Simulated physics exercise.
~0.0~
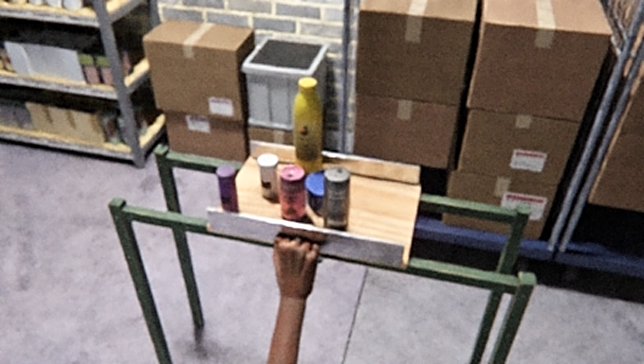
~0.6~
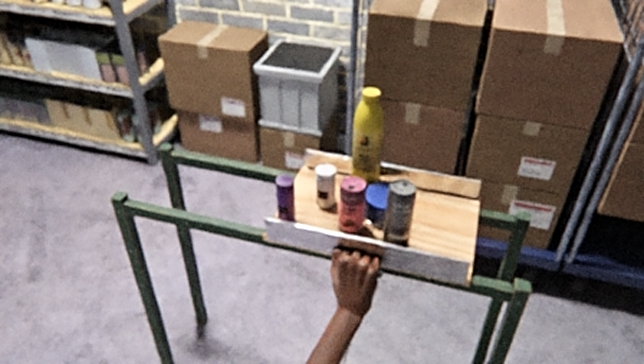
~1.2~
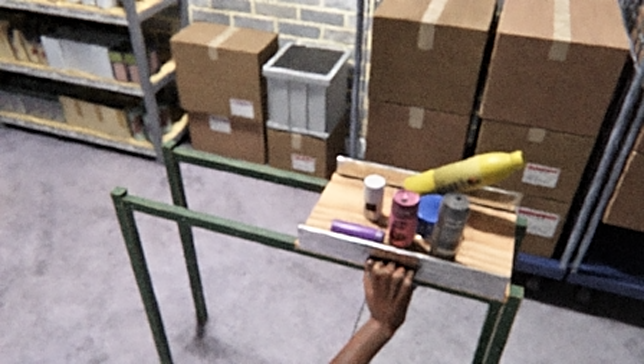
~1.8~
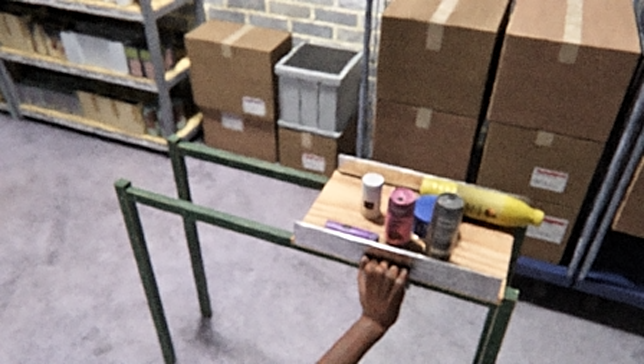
The footage shows a hand sliding a wooden tray of bottles, cans and small containers rightward along a green metal frame; as it reaches the right end, the purple shaker and yellow bottle topple, and both end lying on the tray while the others stay upright.
